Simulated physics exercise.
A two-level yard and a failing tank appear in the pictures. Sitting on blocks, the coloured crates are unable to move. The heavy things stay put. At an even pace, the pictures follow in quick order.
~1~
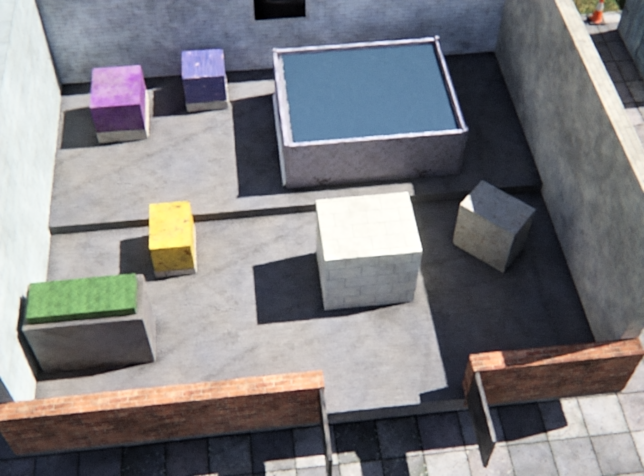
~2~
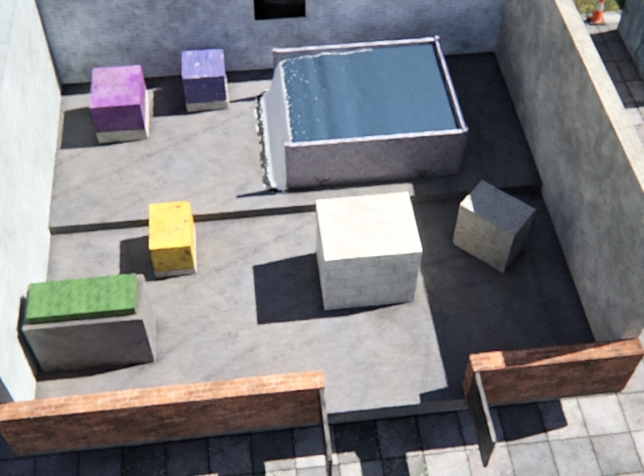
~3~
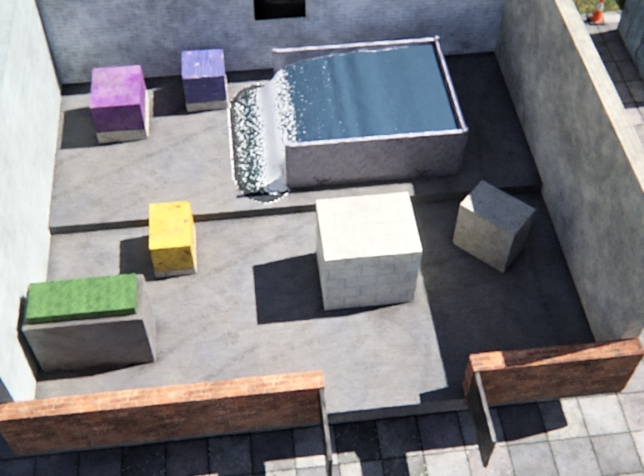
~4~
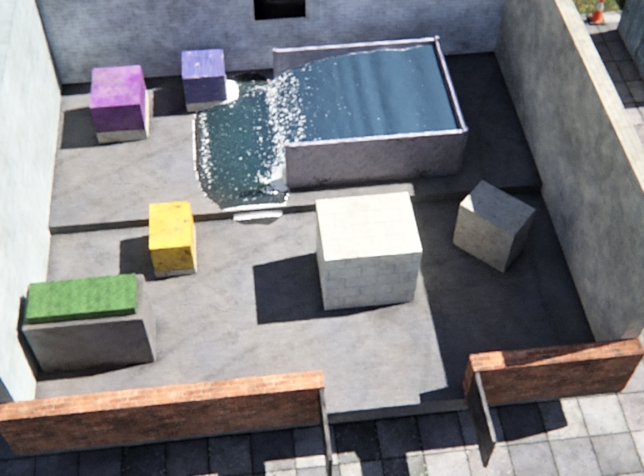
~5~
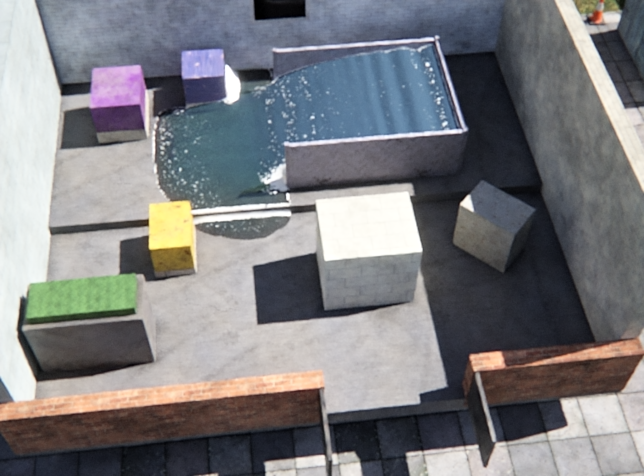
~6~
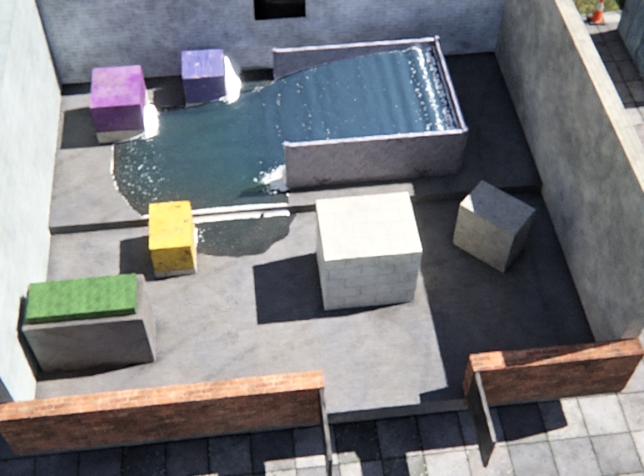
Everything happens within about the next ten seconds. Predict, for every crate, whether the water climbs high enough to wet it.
In the end most likely the yellow crate gets water on it. Most likely the purple crate gets water on it. Most likely the blue crate gets water on it.
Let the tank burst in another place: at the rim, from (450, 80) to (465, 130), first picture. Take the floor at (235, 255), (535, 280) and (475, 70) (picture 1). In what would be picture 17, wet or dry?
Taken in turn, that's not reached, reached, and finally reached.
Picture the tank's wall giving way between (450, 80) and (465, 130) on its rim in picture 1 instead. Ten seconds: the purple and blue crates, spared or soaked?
Purple crate is not reached; blue crate is reached.
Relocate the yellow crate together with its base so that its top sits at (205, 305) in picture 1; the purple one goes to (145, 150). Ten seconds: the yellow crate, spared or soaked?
In short: The yellow crate is wetted.
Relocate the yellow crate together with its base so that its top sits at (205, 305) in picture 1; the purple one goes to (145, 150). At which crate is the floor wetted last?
Answer: The yellow one.
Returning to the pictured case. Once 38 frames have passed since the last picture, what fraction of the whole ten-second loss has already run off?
That comes to 25 per cent, as I work it out.
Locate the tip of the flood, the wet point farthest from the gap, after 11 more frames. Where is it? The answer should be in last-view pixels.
The front's farthest point is close to (35, 402).
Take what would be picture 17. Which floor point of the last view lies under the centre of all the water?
Near (236, 153).
A moment on, water covers 35 % of the floor; the yellow crate water round its plinth, the purple crate water round its plinth, the blue crate water round its plinth.
Next, water covers 45 % of the floor; the yellow crate water round its plinth, the purple crate water round its plinth, the blue crate water round its plinth.
Then, water covers 60 % of the floor; the yellow crate water round its plinth, the purple crate water round its plinth, the blue crate water round its plinth.
Later, water covers 95 % of the floor; the yellow crate water round its plinth, the purple crate water round its plinth, the blue crate water round its plinth.
In the end, water covers 95 % of the floor; the yellow crate was topped, the purple crate was topped, the blue crate was topped.
